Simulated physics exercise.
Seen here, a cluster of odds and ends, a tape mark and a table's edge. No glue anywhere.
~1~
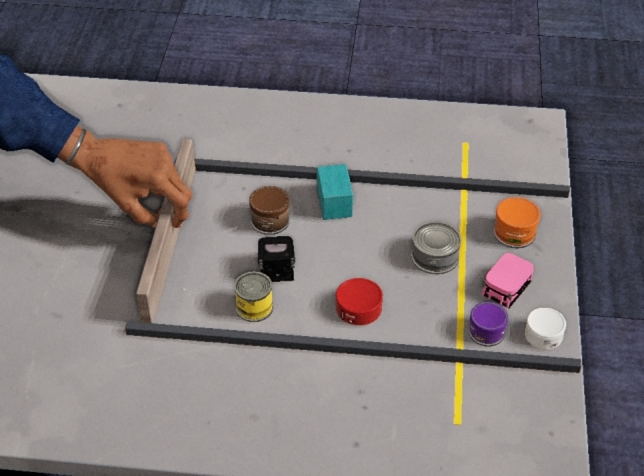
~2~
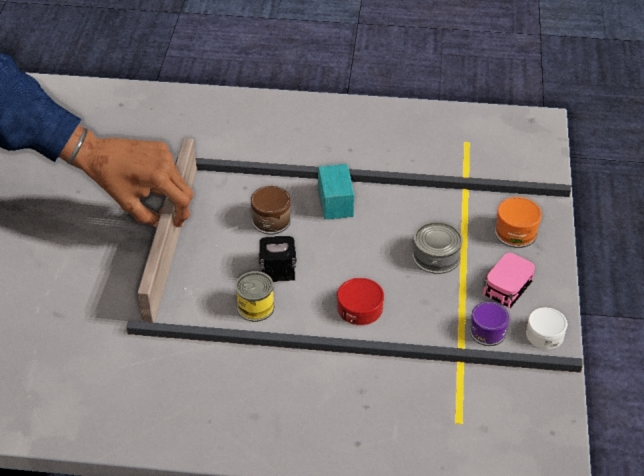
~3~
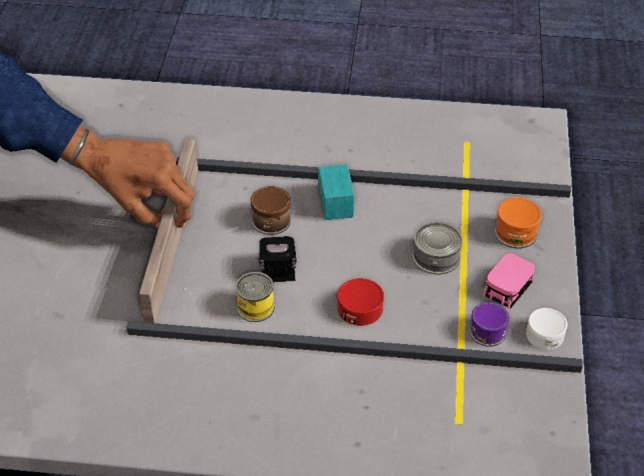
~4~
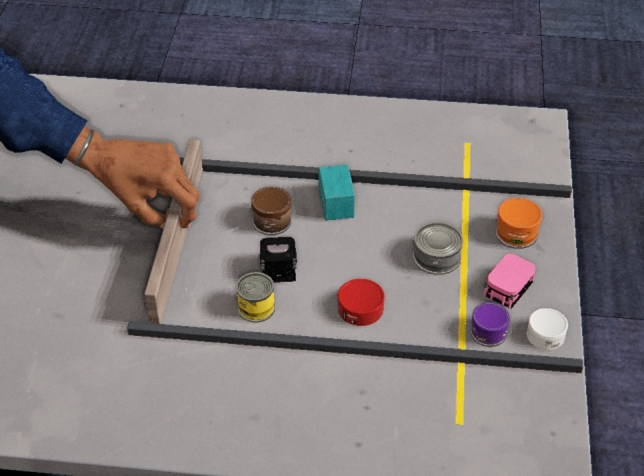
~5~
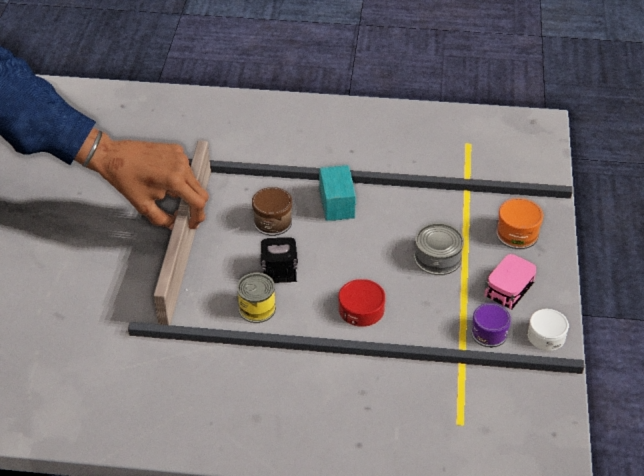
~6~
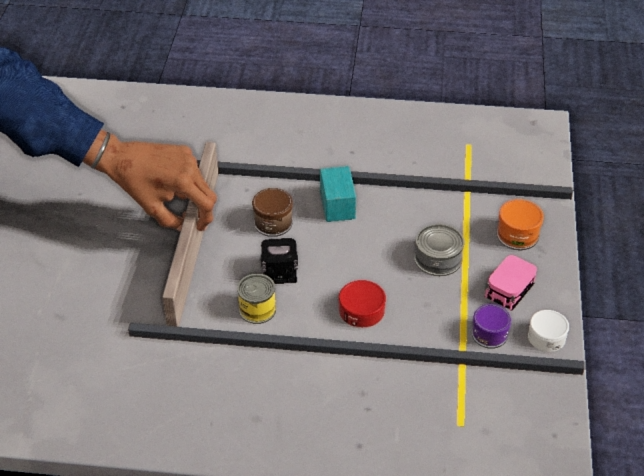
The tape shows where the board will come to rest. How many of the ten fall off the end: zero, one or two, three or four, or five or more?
The number that fall off is zero.
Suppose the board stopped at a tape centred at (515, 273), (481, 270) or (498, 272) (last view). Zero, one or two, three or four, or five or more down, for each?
The falls would be one to two; none; no fall at all.
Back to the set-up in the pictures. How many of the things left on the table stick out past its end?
Overhanging: 0.
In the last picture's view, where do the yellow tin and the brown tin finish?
The yellow tin stops around (483, 318); the brown tin around (487, 229).
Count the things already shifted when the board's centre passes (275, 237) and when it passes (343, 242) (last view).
3 and 5.
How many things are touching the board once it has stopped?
That makes 4.
Early on, none off yet; white tub at rest near (548, 331); orange tin at rest near (520, 225); pink case at rest near (511, 283).
Finally, the number that fall off is zero.
